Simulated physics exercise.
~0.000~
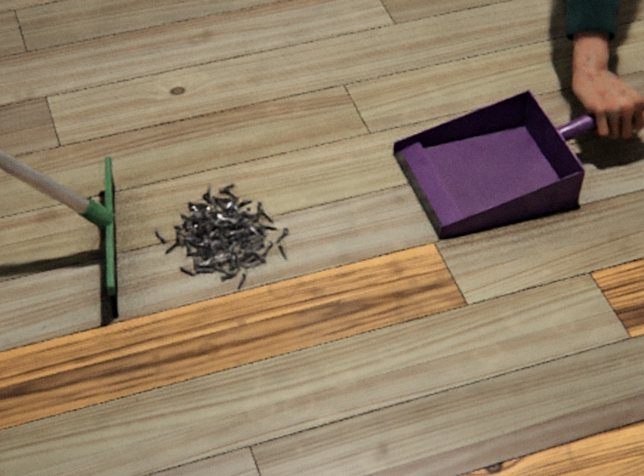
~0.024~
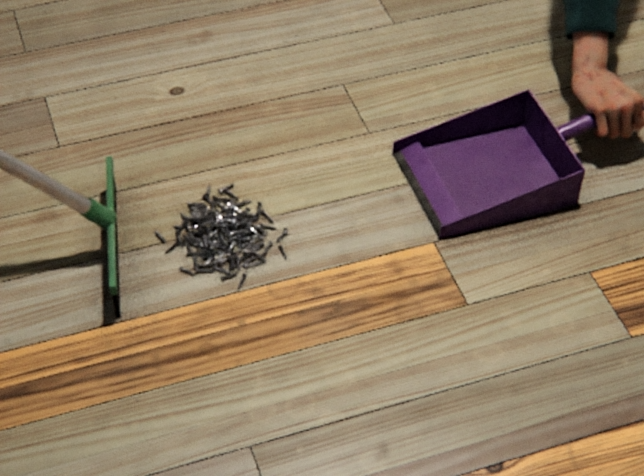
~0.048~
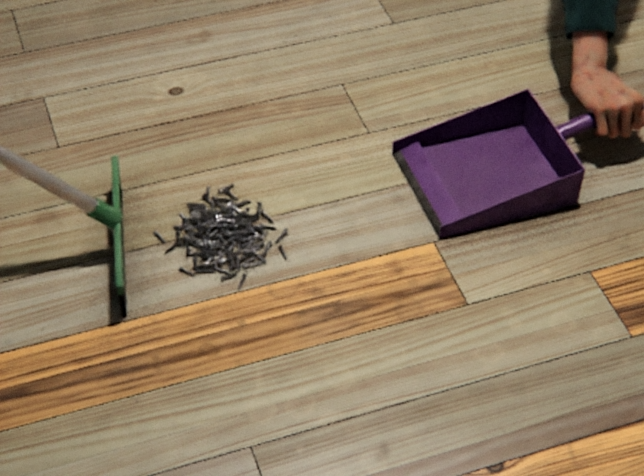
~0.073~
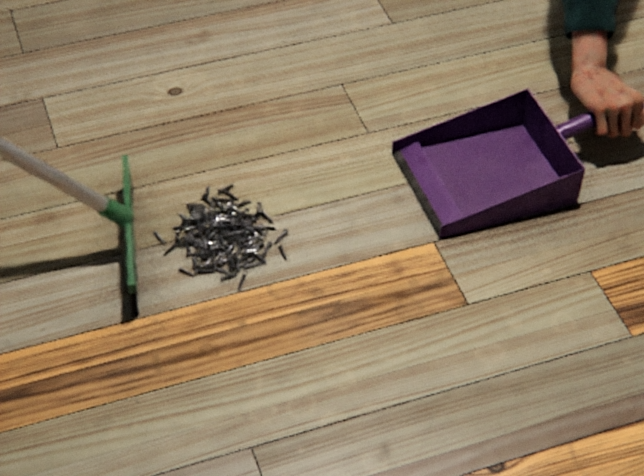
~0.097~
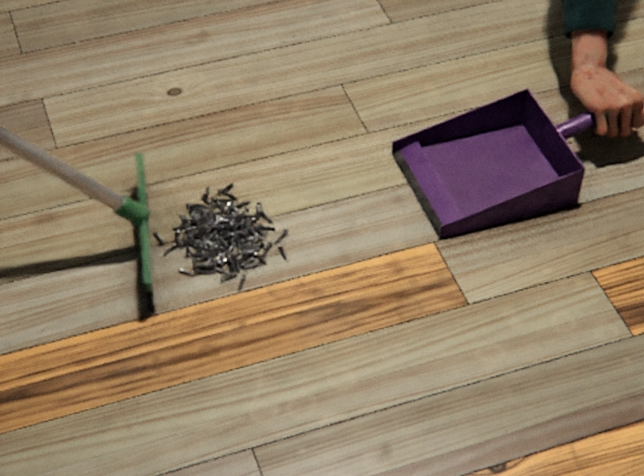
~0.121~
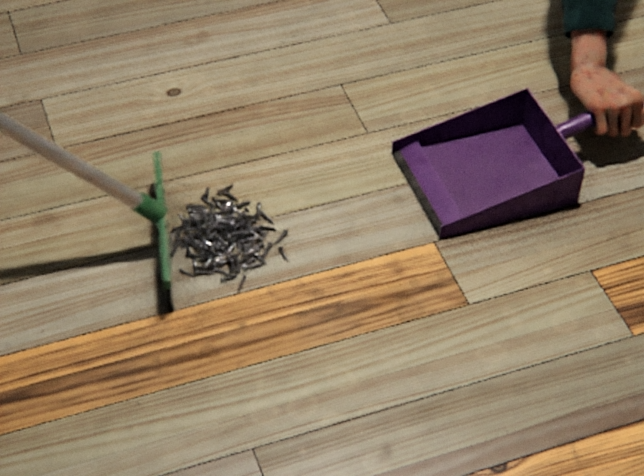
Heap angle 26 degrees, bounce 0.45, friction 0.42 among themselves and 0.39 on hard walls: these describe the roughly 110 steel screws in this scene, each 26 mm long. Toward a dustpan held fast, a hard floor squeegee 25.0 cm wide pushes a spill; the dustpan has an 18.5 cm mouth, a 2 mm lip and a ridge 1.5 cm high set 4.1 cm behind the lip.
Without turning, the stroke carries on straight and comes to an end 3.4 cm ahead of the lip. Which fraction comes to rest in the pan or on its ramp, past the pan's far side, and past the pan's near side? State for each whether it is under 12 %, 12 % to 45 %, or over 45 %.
As I see it, pan: A sizeable minority, far side: A small minority, near side: A sizeable minority.
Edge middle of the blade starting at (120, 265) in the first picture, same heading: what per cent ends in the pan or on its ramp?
I'd estimate about 30 per cent.
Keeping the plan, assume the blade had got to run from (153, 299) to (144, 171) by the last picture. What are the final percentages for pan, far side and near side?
You'd see pan at 5, far at 5 and near at 55.
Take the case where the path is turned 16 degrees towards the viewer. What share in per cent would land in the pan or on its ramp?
Then about 10 per cent.
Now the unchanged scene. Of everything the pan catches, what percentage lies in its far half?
About 30 percent of it.
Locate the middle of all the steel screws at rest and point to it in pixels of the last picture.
About (423, 212).
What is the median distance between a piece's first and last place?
About 30 cm.
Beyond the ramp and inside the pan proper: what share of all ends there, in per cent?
Around 5 in a hundred.
After 0.28 s, middle of the blade 21 cm from the lip; 0 % over the lip, far side 5 %, near side 5 %.
After 0.39 s, middle of the blade 10 cm from the lip; 0 % over the lip, far side 0 %, near side 15 %.
After 0.62 s, middle of the blade 6 cm from the lip; 25 % over the lip, far side 5 %, near side 20 %.
By 1.5 s all is still; pan 20 %, far side 5 %, near side 25 %, in front of the lip or behind the blade 55 %.
